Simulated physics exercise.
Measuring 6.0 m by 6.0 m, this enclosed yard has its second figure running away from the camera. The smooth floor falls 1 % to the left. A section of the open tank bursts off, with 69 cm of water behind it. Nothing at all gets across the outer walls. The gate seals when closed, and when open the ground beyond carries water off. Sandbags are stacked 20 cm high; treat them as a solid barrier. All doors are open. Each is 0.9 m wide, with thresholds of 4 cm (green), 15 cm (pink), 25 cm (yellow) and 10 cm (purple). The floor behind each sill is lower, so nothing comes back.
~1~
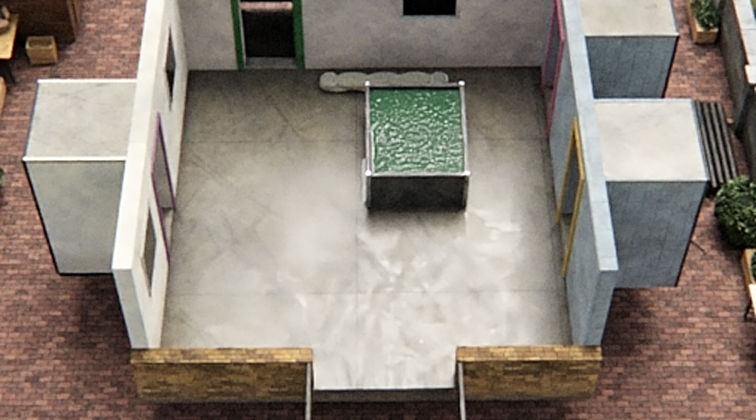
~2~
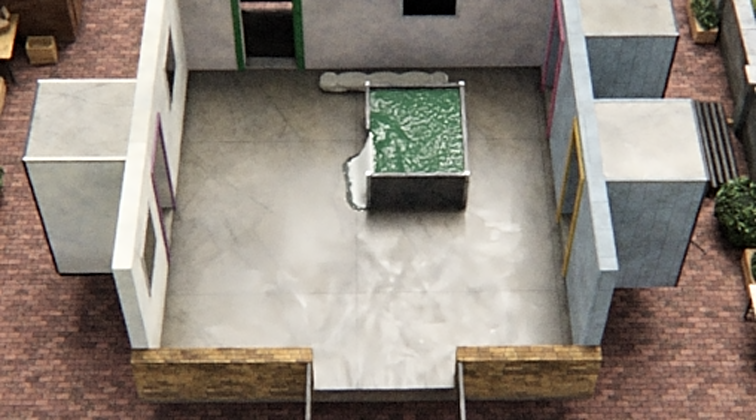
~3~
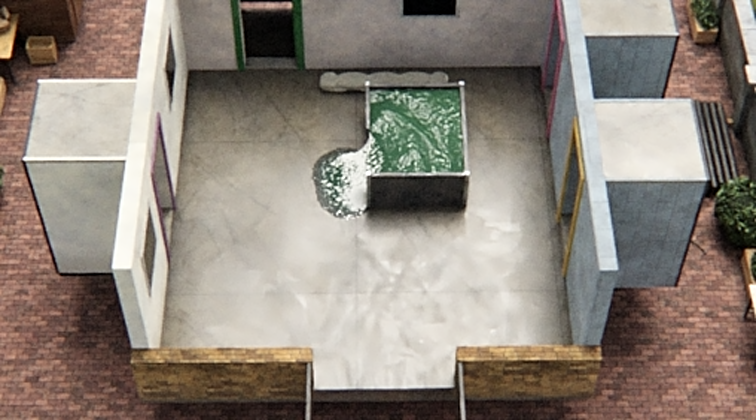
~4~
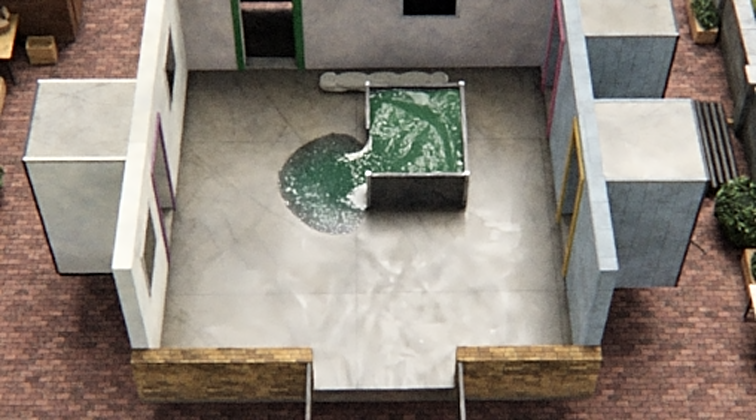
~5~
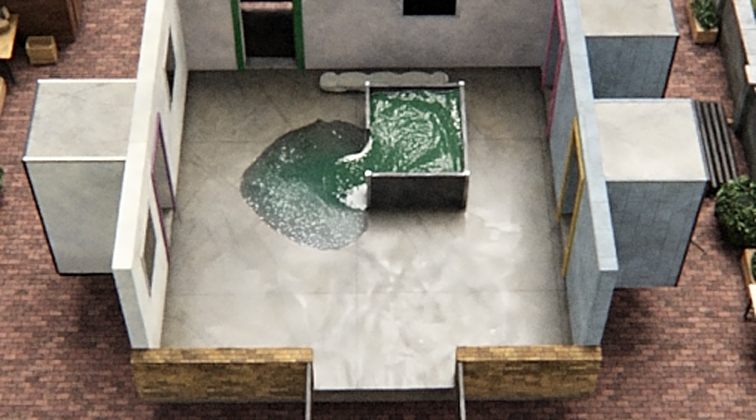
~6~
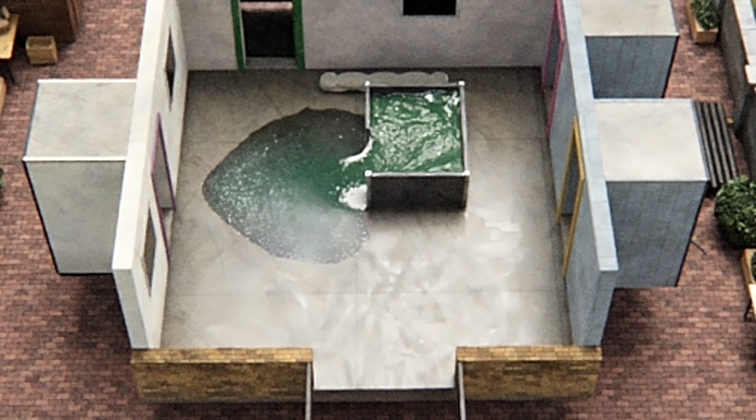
In a walled yard, green water bursts from an open tank's left side and spreads leftward.
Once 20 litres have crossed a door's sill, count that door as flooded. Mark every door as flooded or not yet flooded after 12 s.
After that time, green door: Flooded; pink door: Not yet flooded; yellow door: Not yet flooded; purple door: Flooded.
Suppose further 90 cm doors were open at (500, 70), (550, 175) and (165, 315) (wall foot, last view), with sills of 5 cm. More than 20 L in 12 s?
Note, doorways in listed order: Stays short, stays short, goes beyond.
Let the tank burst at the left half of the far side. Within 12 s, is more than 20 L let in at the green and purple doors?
Versus the limit - green: Exceeded, purple: Within.
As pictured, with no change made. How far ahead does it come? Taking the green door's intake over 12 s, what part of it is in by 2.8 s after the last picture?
Roughly 10%.
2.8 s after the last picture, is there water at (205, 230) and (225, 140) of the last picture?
Soaked, soaked.
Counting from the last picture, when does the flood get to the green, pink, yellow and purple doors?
Green: 1.0 s; pink: 5.5 s; yellow: 6.5 s; purple: 0.3 s.
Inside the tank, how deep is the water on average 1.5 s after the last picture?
It averages close to 32 cm.
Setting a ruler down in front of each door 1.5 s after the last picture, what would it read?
Green 3 cm, pink 0 cm, yellow 0 cm, purple 23 cm.
Then, 0.7 s after the last picture water covers 30 % of the floor and is deepest (34 cm) near (359, 188); green door not reached, pink door not reached, yellow door not reached, purple door 20 cm at the sill, 11 L in.
Then, 1.5 s after the last picture water covers 40 % of the floor and is deepest (33 cm) near (158, 376); green door 3 cm at the sill, 0 L in, pink door not reached, yellow door not reached, purple door 23 cm at the sill, 68 L in.
Then, 2.8 s after the last picture water covers 45 % of the floor and is deepest (22 cm) near (158, 376); green door 8 cm at the sill, 4 L in, pink door not reached, yellow door not reached, purple door 16 cm at the sill, 116 L in.
Then, 6.3 s after the last picture water covers 85 % of the floor and is deepest (12 cm) near (162, 334); green door 7 cm at the sill, 29 L in, pink door 3 cm at the sill, 0 L in, yellow door 2 cm at the sill, 0 L in, purple door 10 cm at the sill, 136 L in.
Then, 11.3 s after the last picture water covers 95 % of the floor and is deepest (8 cm) near (158, 376); green door 6 cm at the sill, 46 L in, pink door 2 cm at the sill, 0 L in, yellow door 3 cm at the sill, 0 L in, purple door 8 cm at the sill, 137 L in.
